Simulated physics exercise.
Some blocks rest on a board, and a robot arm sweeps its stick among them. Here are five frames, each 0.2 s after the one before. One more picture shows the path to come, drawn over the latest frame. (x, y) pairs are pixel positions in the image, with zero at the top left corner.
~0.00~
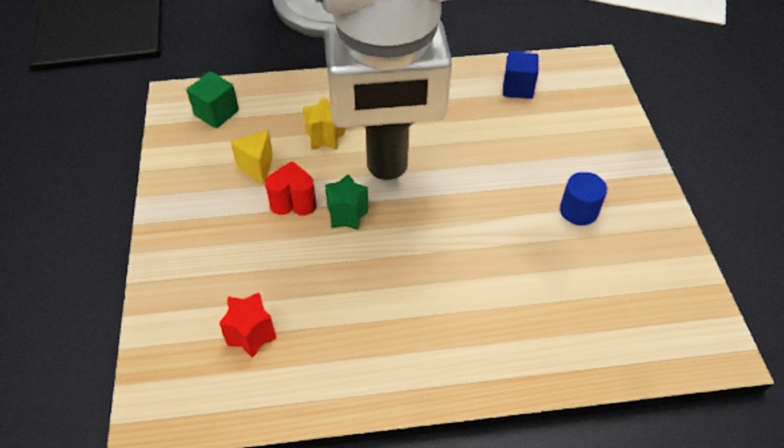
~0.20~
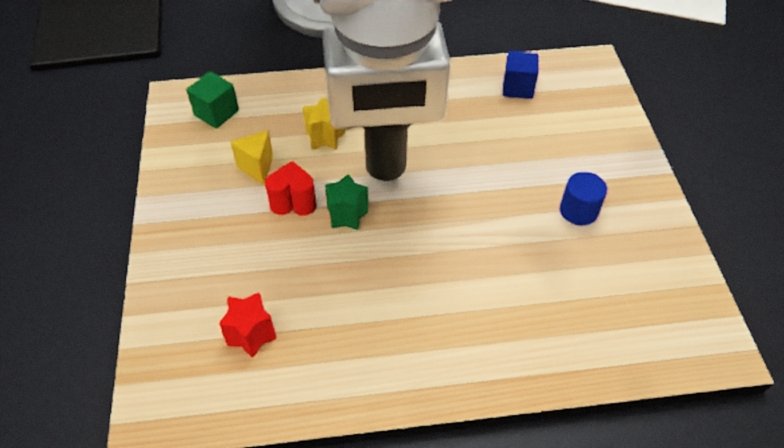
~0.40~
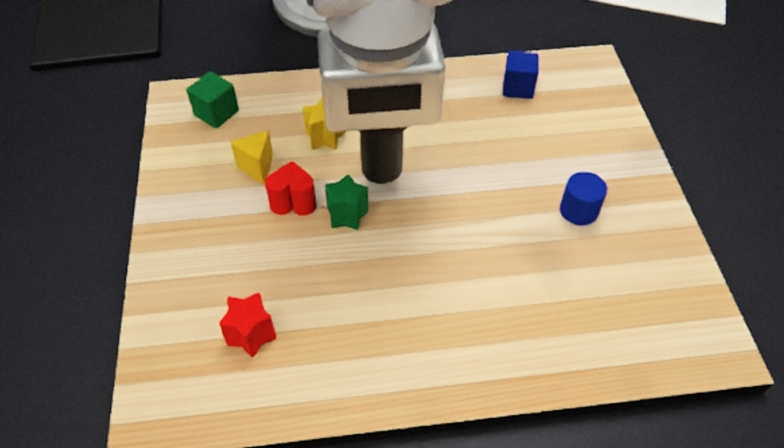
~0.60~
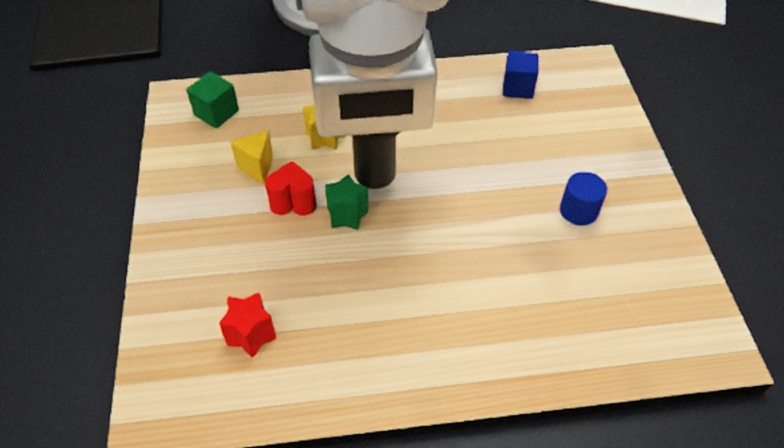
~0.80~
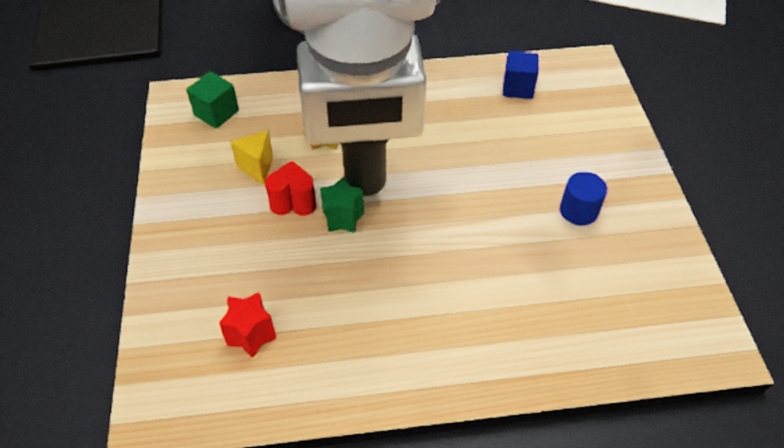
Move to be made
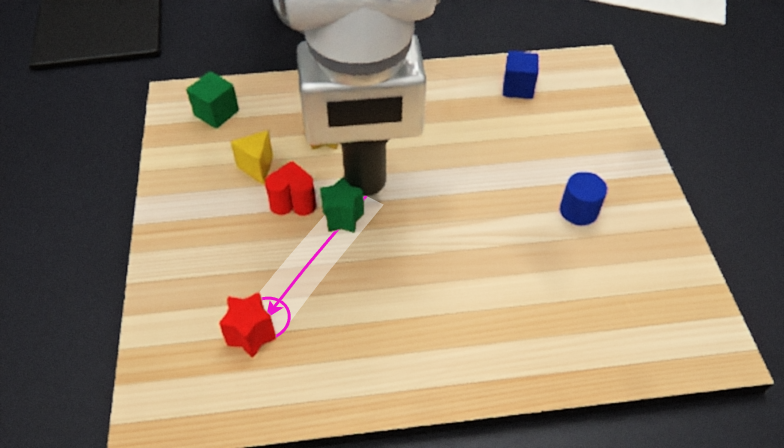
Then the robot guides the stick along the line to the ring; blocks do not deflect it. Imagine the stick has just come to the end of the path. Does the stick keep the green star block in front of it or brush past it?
I think it holds its spot in front.
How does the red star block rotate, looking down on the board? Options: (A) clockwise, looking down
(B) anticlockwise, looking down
Choice B: Anticlockwise, looking down.
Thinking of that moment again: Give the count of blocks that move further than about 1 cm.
I'm going with two.
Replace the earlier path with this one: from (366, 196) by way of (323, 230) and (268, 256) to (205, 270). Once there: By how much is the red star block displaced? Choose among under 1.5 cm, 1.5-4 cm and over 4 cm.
Distance: Less than 1.5 cm.
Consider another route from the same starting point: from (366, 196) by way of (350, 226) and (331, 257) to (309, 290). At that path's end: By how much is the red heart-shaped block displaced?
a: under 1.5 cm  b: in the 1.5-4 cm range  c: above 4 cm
I'll go with a - under 1.5 cm.
The line goes straight from (366, 196) to (266, 318).
On the path given first. One third of the way, stick (333, 218); green star block (305, 233).
Two thirds of the way, stick (298, 259); green star block (265, 275).
At the end, stick (262, 304); red star block (207, 359), turned 20° anticlockwise; red heart-shaped block unmoved; green star block (222, 319), turned 15° clockwise.
